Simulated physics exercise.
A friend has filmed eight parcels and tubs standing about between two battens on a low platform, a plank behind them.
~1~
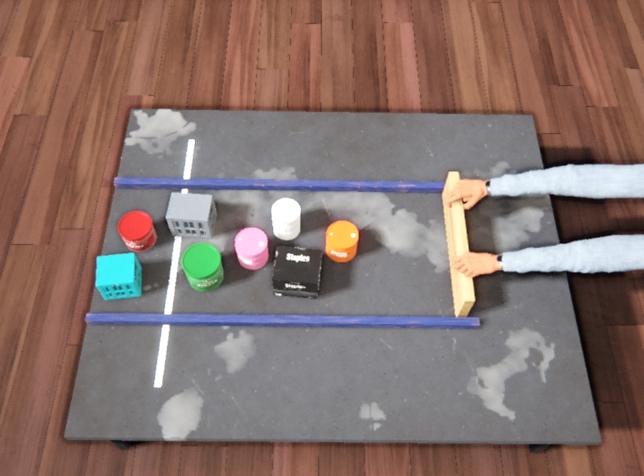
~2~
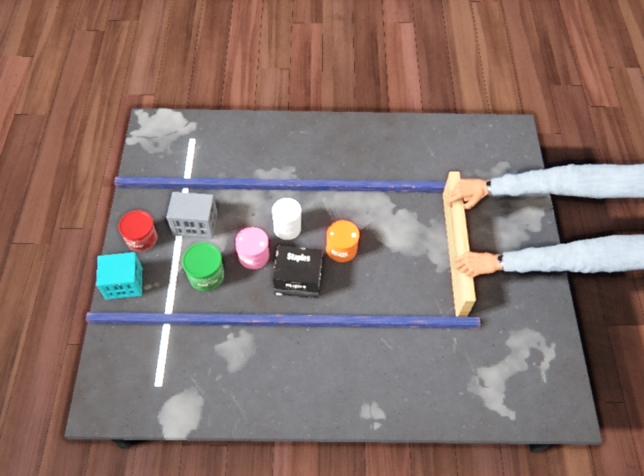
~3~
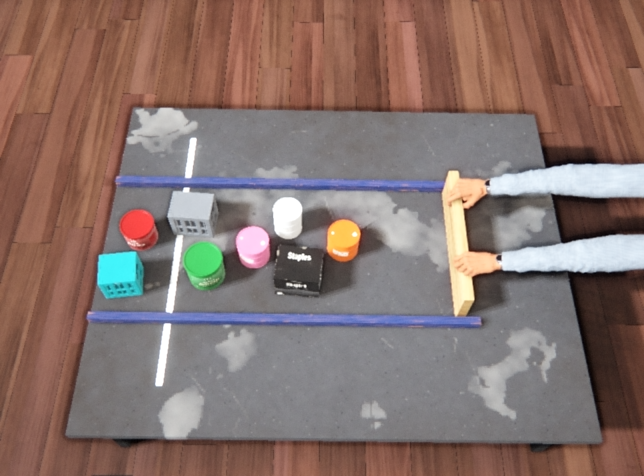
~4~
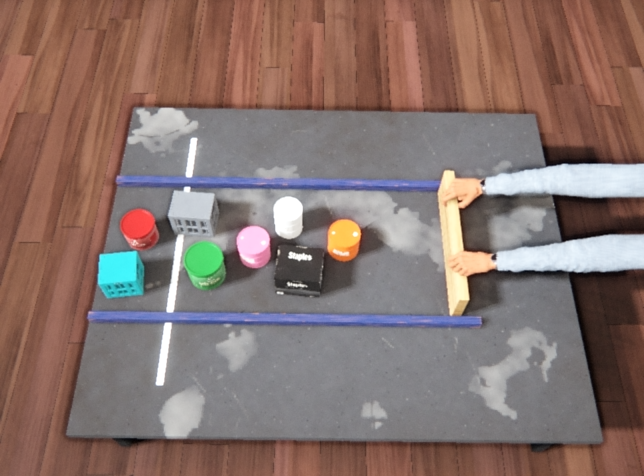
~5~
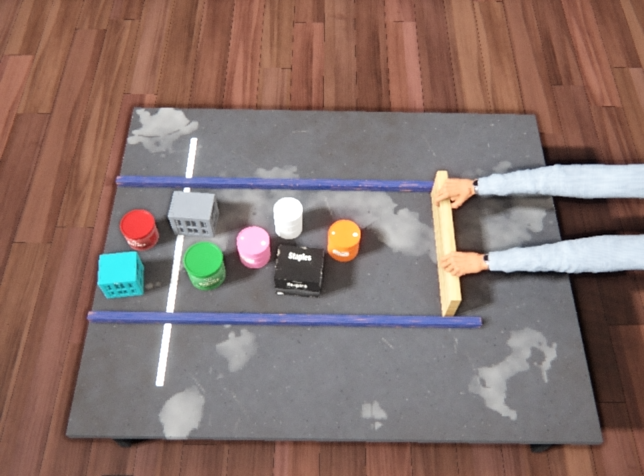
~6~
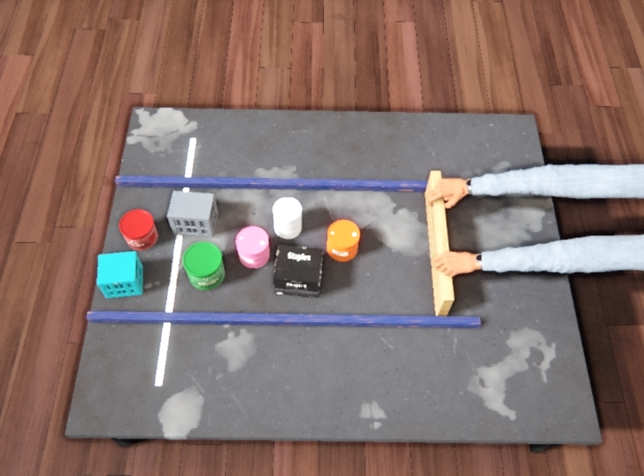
The footage shows eight boxes and tubs in assorted colours standing still between two blue strips on a dark platform, while two hands at the right first hold a wooden plank nearly motionless, then move it slightly left.
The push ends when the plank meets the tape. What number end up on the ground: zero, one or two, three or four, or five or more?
As it turns out, the number that fall off is one or two.
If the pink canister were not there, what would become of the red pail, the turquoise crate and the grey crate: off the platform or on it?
The red pail falls; the turquoise crate drops off; the grey crate is kept.
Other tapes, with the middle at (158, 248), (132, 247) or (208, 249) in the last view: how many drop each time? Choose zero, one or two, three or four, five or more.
The falls would be three to four; five or over; none.
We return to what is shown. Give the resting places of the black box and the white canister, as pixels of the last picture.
First (148, 275), then (167, 206).
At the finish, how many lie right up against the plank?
3 of them.
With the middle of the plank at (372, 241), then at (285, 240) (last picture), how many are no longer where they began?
First 0, then 4.
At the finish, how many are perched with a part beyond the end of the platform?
That would be 1.
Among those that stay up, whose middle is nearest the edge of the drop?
Foremost is the green pail.
Soon after, none off yet; turquoise crate at rest near (121, 275); red pail at rest near (139, 230); grey crate at rest near (194, 215).
After that, none off yet; turquoise crate moving near (118, 275); red pail at rest near (139, 230); grey crate displaced a little near (177, 215).
In the end, the number that fall off is one or two; gone, red pail and turquoise crate.
